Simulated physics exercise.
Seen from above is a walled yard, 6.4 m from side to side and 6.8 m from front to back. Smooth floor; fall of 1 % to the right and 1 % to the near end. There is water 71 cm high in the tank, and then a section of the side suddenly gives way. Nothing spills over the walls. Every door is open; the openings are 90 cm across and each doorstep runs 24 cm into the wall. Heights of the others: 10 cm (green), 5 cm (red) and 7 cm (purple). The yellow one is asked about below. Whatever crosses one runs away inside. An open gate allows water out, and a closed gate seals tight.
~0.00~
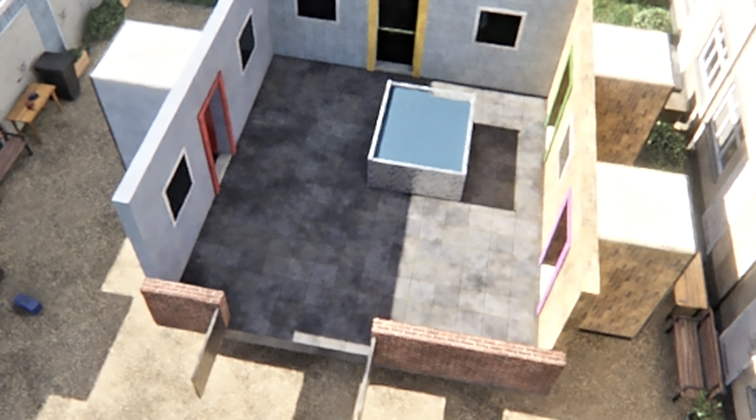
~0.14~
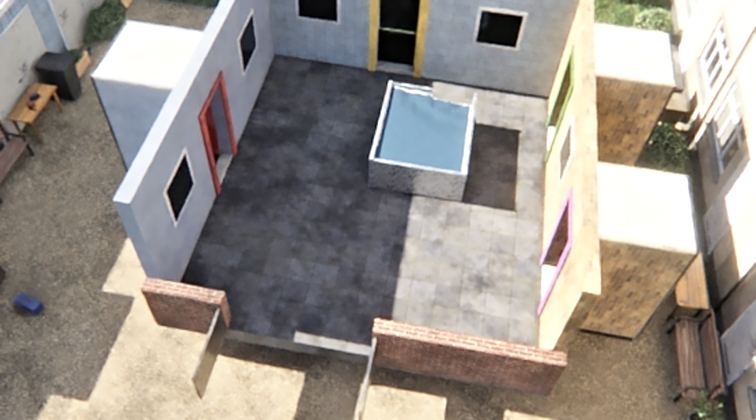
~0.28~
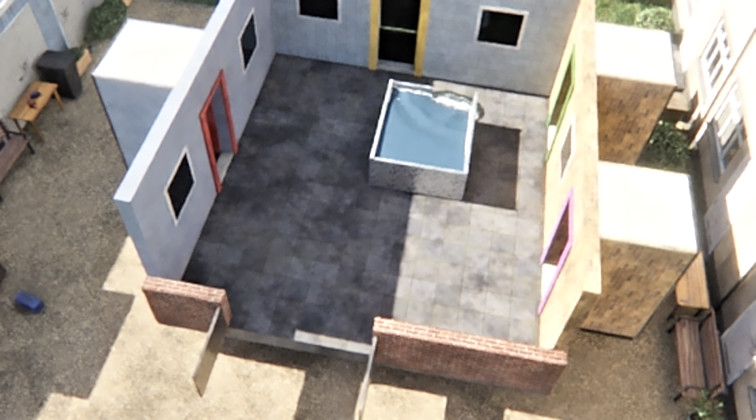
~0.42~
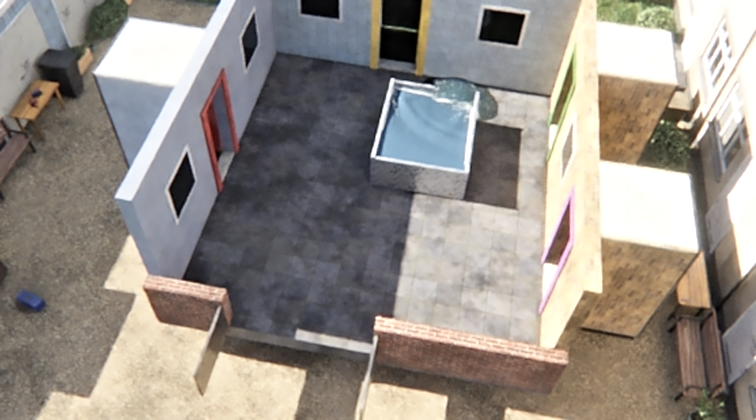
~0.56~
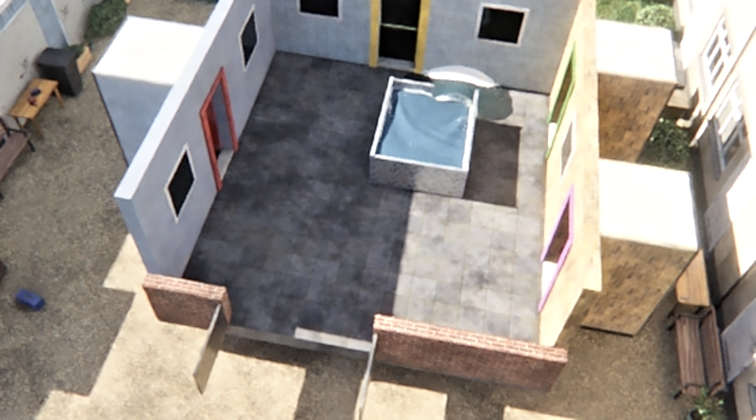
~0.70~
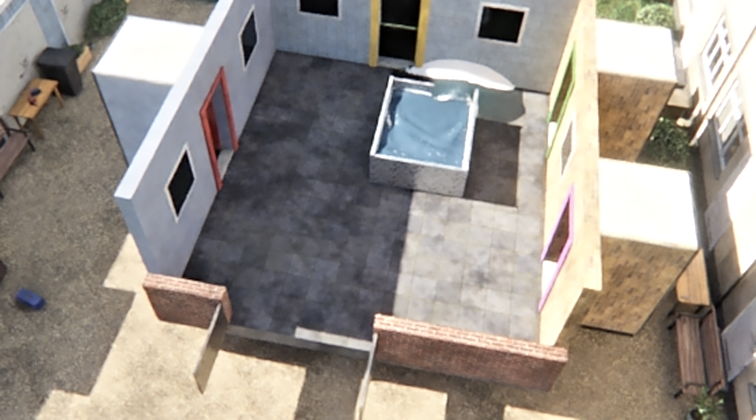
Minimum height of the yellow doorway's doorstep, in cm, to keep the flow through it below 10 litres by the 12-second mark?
Roughly 9.5 cm.
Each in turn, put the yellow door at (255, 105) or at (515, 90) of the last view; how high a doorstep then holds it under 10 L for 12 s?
Minimums: Roughly 9.5 cm and 25 cm.
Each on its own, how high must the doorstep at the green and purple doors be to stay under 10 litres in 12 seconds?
You'd want some 15 cm at green and some 8.5 cm at purple.
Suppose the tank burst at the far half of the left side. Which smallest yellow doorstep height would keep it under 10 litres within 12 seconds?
A minimum of about 6.5 cm.
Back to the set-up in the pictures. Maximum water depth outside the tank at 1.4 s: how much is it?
54 cm.
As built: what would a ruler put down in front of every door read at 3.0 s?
Door by door in centimetres - yellow 10, green 16, red 0, purple 2.
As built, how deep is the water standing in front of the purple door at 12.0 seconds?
About 10.0 centimetres.
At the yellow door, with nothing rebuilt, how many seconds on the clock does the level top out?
Approximately 1.8 s.
After 1.4 s water covers 10 % of the floor, deepest (54 cm) near (547, 96); 12 cm at the yellow door, 1 litre in over its 9 cm doorstep.
After 3.0 s water covers 40 % of the floor, deepest (34 cm) near (547, 102); 10 cm at the yellow door, 10 litres in over its 9 cm doorstep.
After 12.0 s water covers 95 % of the floor, deepest (12 cm) near (523, 366); 3 cm at the yellow door, 12 litres in over its 9 cm doorstep.
At the yellow door as built, the water arrived by 0.8 s and peaked near 12 cm at 1.8 s.
Run again over the same 12 s with other heights there, 20 litres in over 7.5 cm, 4 litres over 12 cm. The limit of 10 litres is kept from about 9.5 cm up.
